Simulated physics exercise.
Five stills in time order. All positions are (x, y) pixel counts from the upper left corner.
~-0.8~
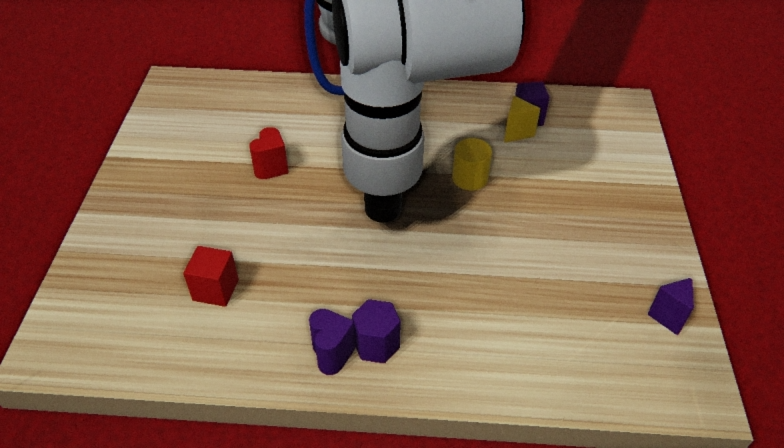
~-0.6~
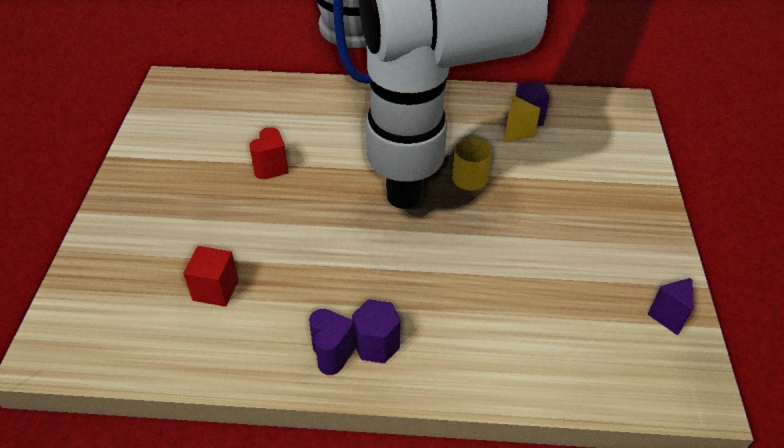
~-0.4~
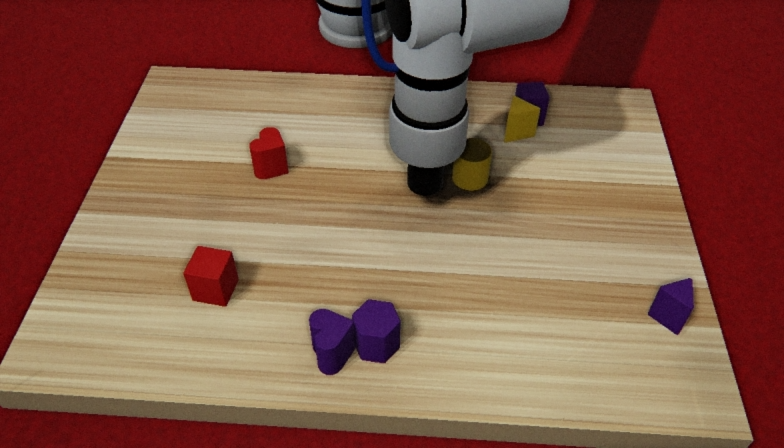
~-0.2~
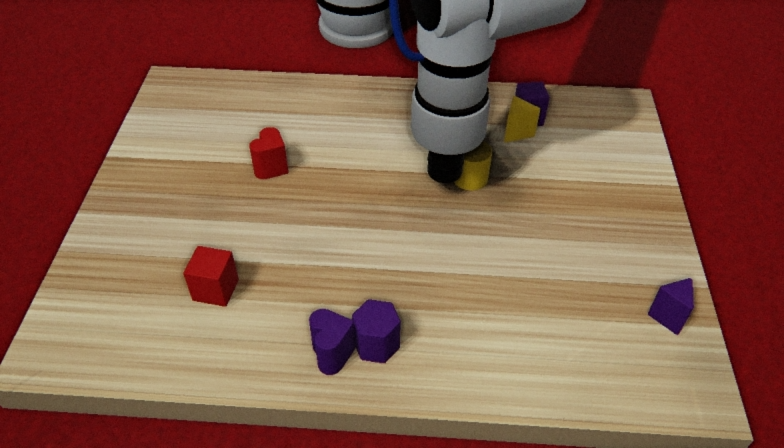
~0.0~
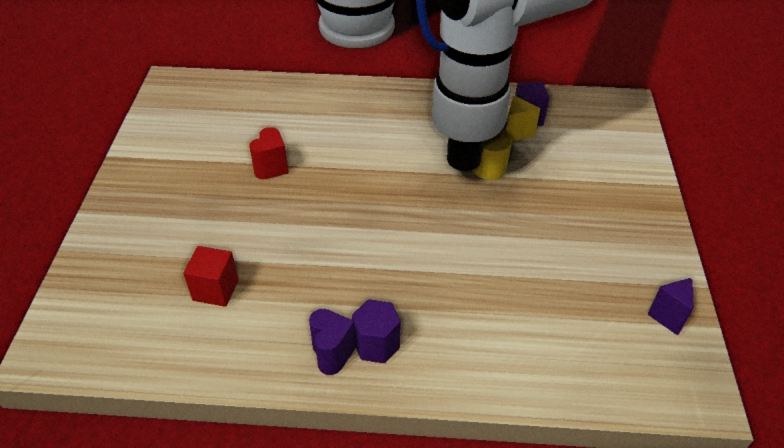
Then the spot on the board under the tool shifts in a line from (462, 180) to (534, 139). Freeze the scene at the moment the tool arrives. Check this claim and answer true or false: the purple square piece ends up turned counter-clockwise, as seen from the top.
False.
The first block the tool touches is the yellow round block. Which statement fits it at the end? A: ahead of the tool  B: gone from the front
A (ahead of the tool)
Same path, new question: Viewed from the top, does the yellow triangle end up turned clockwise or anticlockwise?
The turn is anti-clockwise.
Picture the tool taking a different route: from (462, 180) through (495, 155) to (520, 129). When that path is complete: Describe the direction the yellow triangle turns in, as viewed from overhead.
Rotates counter-clockwise.
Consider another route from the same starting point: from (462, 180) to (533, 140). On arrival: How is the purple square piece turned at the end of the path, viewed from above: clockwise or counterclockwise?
The answer is clockwise.
On the path given first. One third of the way, tool at (490, 147); yellow round block at (520, 127).
Two thirds of the way, tool at (515, 133); yellow round block at (547, 117); yellow triangle at (521, 104).
At the end, tool at (538, 120); yellow round block at (573, 109); yellow triangle at (520, 98), turned 20° anticlockwise; purple square piece at (534, 86), turned 20° clockwise.
